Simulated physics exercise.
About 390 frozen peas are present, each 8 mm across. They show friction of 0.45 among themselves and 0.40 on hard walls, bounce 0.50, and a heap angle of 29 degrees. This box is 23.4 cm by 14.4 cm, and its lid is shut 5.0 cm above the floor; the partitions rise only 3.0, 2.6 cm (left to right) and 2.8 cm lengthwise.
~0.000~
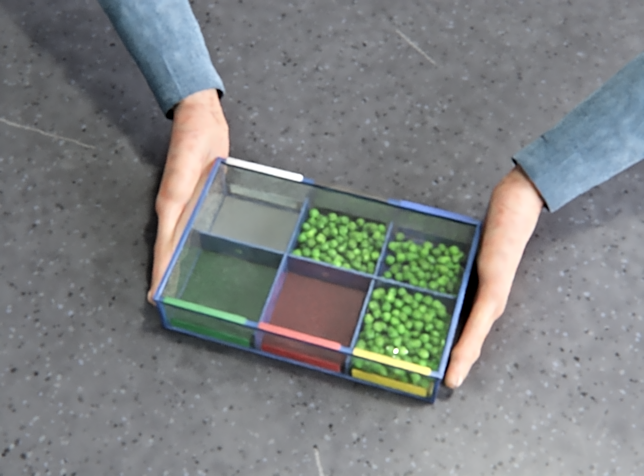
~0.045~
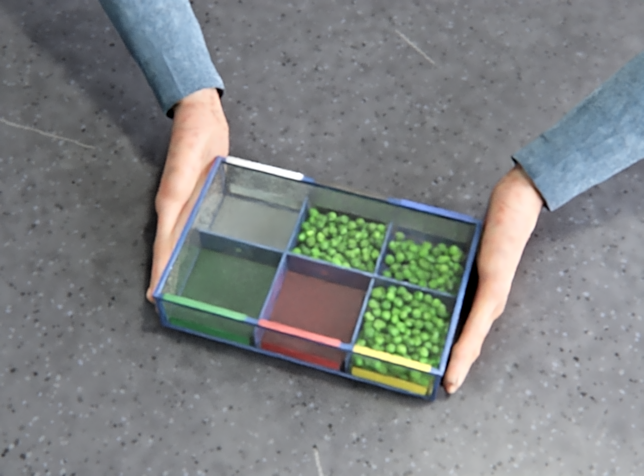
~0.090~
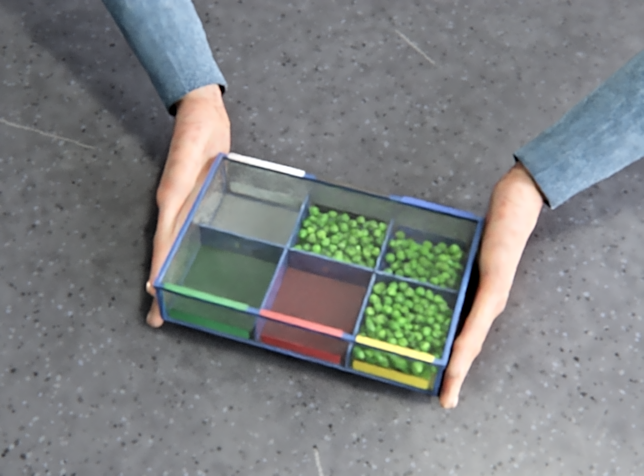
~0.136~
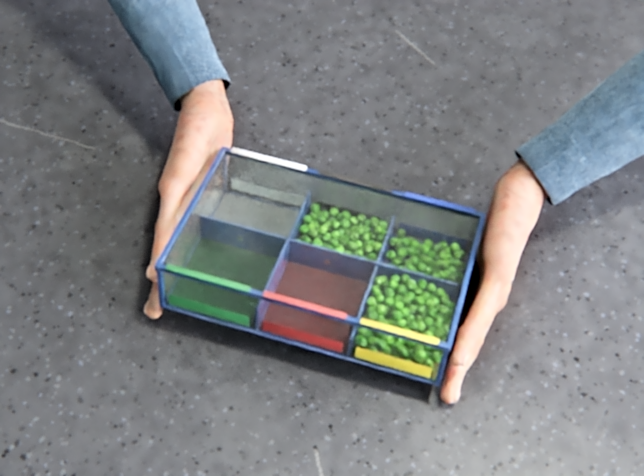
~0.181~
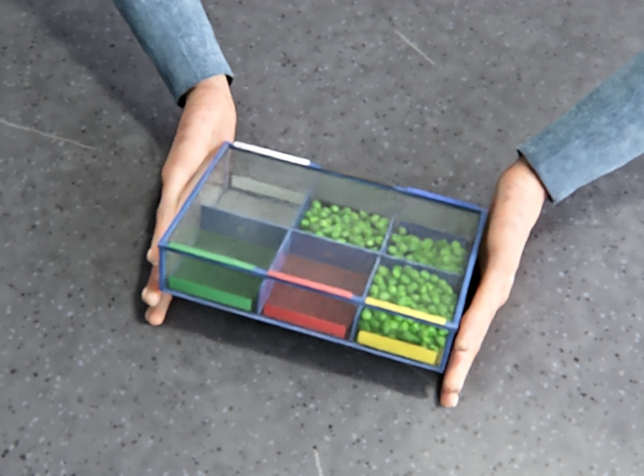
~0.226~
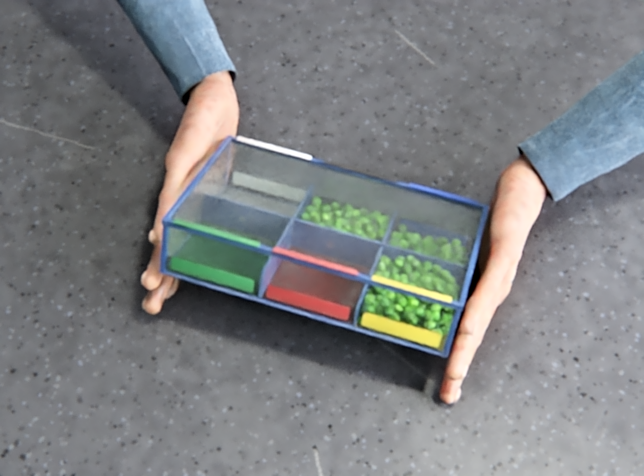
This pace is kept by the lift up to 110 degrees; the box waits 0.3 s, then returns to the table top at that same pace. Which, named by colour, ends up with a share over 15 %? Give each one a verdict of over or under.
My prediction: Red compartment: Stays behind the line. Blue compartment: Crosses the line. Green compartment: Stays behind the line. Yellow compartment: Stays behind the line. White compartment: Stays behind the line. Black compartment: Crosses the line.
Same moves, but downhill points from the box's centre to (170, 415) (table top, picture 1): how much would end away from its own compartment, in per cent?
I'd say close to 75 %.
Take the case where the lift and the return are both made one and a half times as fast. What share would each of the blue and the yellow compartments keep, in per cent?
Blue = 55 %; yellow = 5 %.
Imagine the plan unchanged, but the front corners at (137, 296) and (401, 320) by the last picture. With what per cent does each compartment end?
Final shares: Red 0%, blue 0%, green 65%, yellow 0%, white 35%, black 0%.
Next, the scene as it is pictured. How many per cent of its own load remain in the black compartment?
It works out to near 90 percent.
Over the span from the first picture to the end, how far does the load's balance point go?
Measured shift: Some 3.5 cm.
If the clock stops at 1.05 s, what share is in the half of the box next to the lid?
Share: Approx. 70 %.
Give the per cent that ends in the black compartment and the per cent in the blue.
The black compartment ends with 35 per cent, the blue one with 60 per cent.
Then, at 1.05 s, tilt 110 degrees; blue 55 %, yellow 10 %, black 35 %.
Then, at 1.60 s, tilt 58 degrees; blue 60 %, yellow 5 %, black 35 %.
Then, at 2.21 s, tilt 0 degrees; blue 60 %, yellow 5 %, black 35 %.
At rest (2.6 s), red 0 %, blue 60 %, green 0 %, yellow 5 %, white 0 %, black 35 %.
